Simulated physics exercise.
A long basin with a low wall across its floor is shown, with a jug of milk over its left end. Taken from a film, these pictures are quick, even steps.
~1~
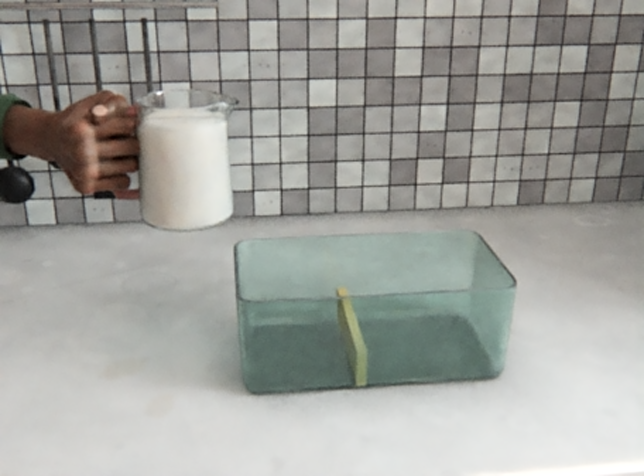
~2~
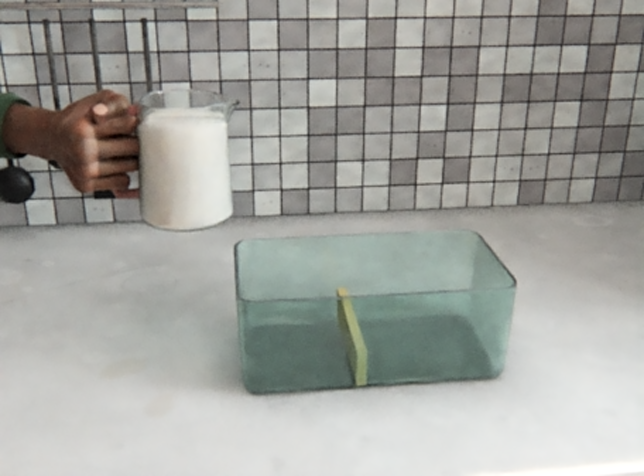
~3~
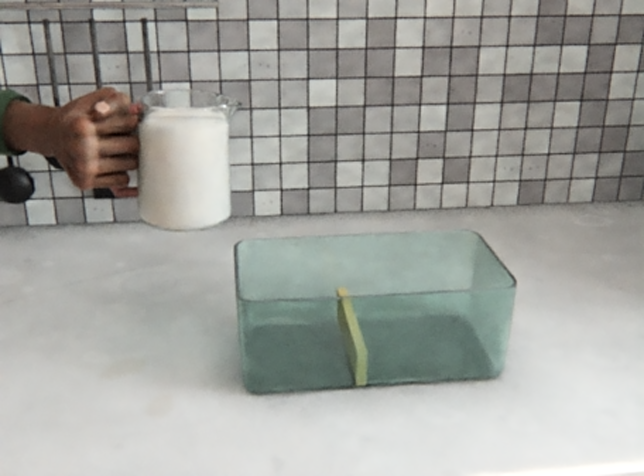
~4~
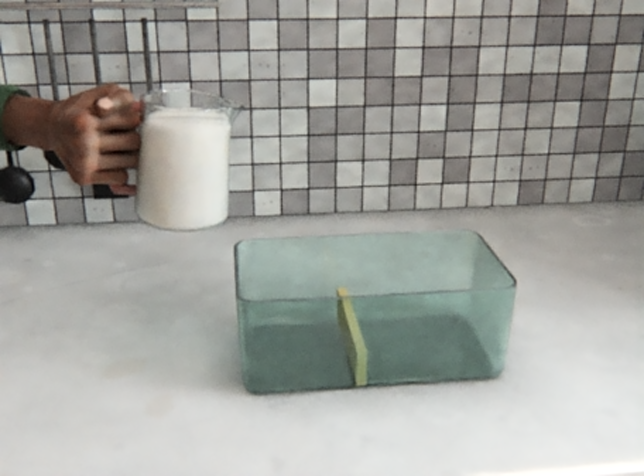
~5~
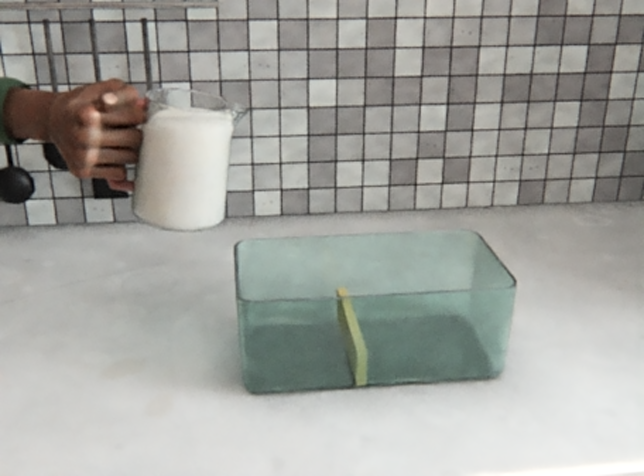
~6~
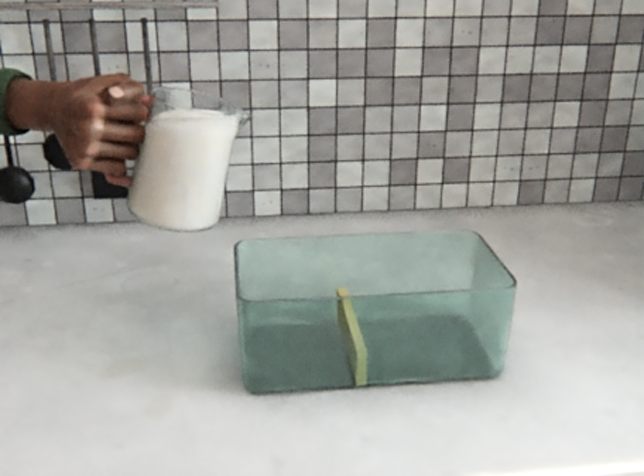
On a pale counter before a tiled wall, a hand at the left holds a glass jug of milk above the left end of a long green basin with a low wall across its floor. The jug stays upright at first, then the hand slowly tilts it slightly to the right.
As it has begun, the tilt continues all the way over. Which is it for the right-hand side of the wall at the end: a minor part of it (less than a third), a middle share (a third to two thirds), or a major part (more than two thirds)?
It holds a minor part.
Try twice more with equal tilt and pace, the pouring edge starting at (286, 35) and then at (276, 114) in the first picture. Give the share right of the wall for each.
First try 90 %, second try 50 %.
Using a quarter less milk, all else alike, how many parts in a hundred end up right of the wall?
Near 5 parts in a hundred.
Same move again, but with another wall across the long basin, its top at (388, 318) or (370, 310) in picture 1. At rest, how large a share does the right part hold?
In turn 5 and 5 in a hundred.
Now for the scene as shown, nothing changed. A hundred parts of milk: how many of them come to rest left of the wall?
It comes to about 90 per cent.
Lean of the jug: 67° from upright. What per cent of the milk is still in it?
About 85 % remains.
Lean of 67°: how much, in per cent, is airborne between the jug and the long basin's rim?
Close to 10 in a hundred.
A moment on, the jug is tipped part way and 86 per cent is still to pour, 3 is left of the wall and 0 right of it.
Next, the jug is tipped on its side and 44 per cent is still to pour, 36 is left of the wall and 0 right of it.
Then the jug is tipped on its side and 13 per cent is still to pour, 76 is left of the wall and 1 right of it.
Later the jug is tipped on its side and 3 per cent is still to pour, 88 is left of the wall and 4 right of it.
At rest 92 per cent lies left of the wall, 4 right of it and 3 outside.
